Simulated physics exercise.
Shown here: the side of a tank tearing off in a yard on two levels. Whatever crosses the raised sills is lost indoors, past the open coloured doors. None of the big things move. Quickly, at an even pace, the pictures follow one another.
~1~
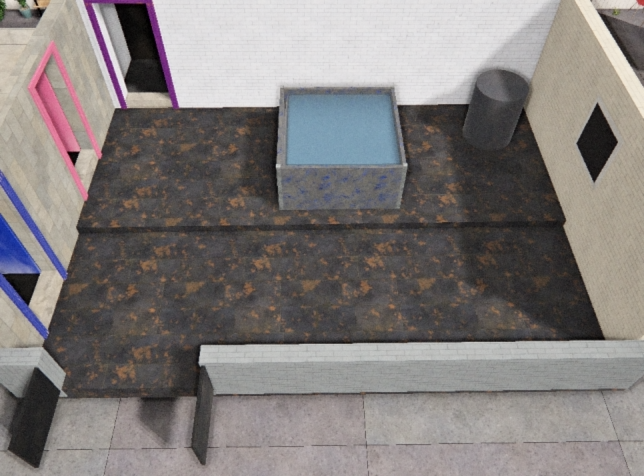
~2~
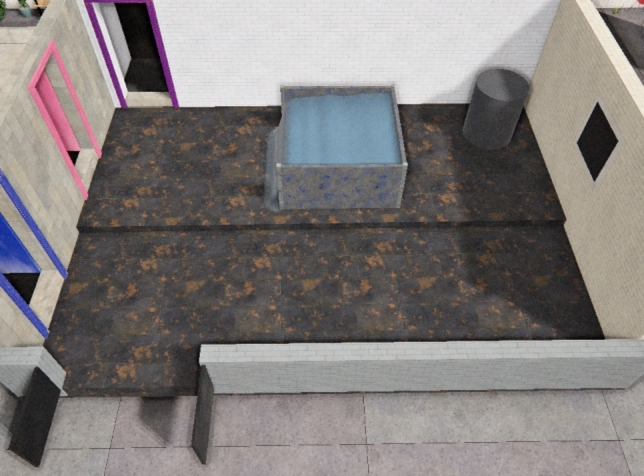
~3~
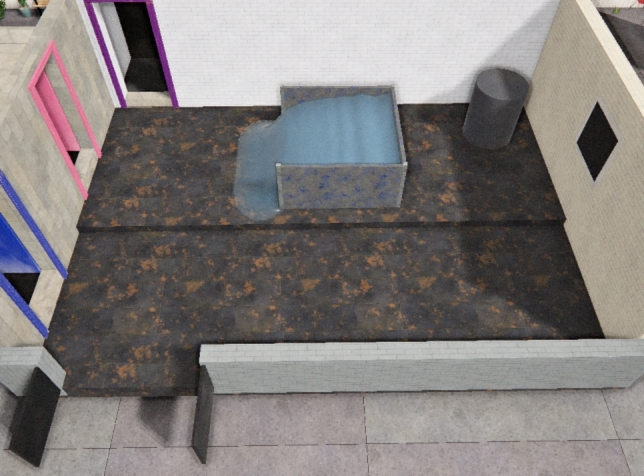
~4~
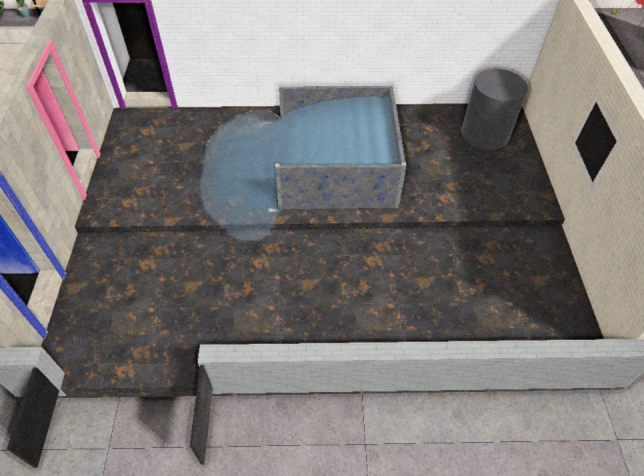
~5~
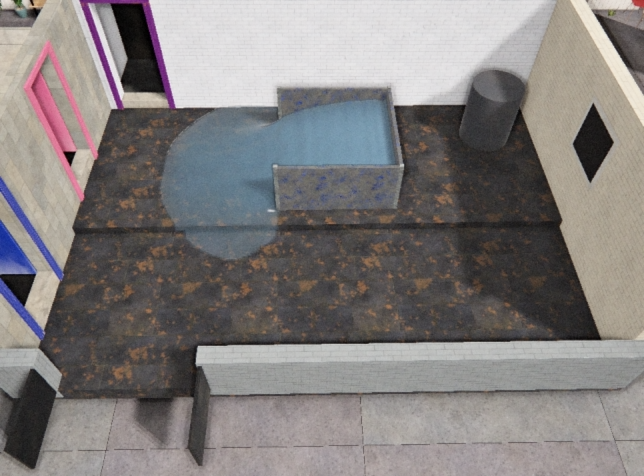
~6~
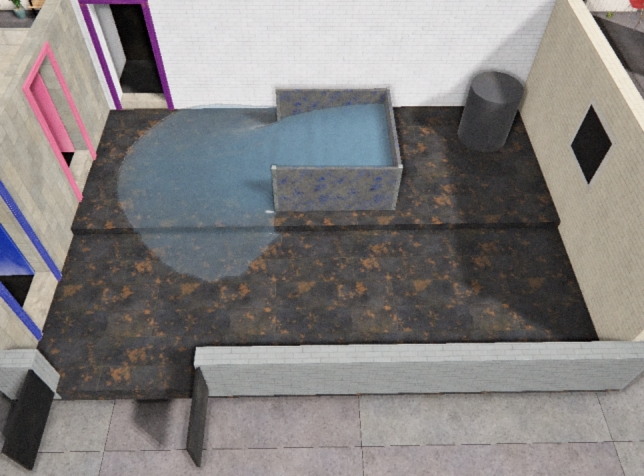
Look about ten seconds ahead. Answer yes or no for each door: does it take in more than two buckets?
Pink door: Yes; blue door: No; purple door: Yes.
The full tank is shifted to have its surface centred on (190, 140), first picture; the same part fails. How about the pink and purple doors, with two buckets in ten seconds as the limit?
So here's how it goes: The pink door clears the threshold, and the purple door clears the threshold.
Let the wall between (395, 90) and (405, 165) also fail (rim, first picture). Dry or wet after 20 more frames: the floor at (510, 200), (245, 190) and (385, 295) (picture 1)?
The first spot is swamped, the second spared, the third swamped.
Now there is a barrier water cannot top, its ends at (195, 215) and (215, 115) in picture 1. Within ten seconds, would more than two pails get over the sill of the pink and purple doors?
Reading - pink door: Comes in low; purple door: Comes in low.
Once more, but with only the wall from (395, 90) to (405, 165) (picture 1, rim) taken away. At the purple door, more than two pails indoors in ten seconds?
Here the purple door remains short.
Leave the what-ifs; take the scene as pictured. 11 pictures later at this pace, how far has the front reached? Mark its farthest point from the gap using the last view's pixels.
Near (29, 375).
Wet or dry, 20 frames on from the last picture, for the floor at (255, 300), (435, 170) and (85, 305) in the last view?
First spot not wet, second not wet, third inundated.
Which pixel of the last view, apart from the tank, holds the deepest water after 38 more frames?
About at (33, 363).
A moment on, water covers 35 % of the floor; the pink door over two buckets in, the blue door wet at the sill, nothing in, the purple door wet at the sill, nothing in.
Next, water covers 40 % of the floor; the pink door far over two buckets in, the blue door wet at the sill, nothing in, the purple door over two buckets in.
Then, water covers 40 % of the floor; the pink door far over two buckets in, the blue door wet at the sill, nothing in, the purple door far over two buckets in.
Later, water covers 65 % of the floor; the pink door far over two buckets in, the blue door wet at the sill, nothing in, the purple door far over two buckets in.
In the end, water covers 90 % of the floor; the pink door far over two buckets in, the blue door wet at the sill, nothing in, the purple door far over two buckets in.
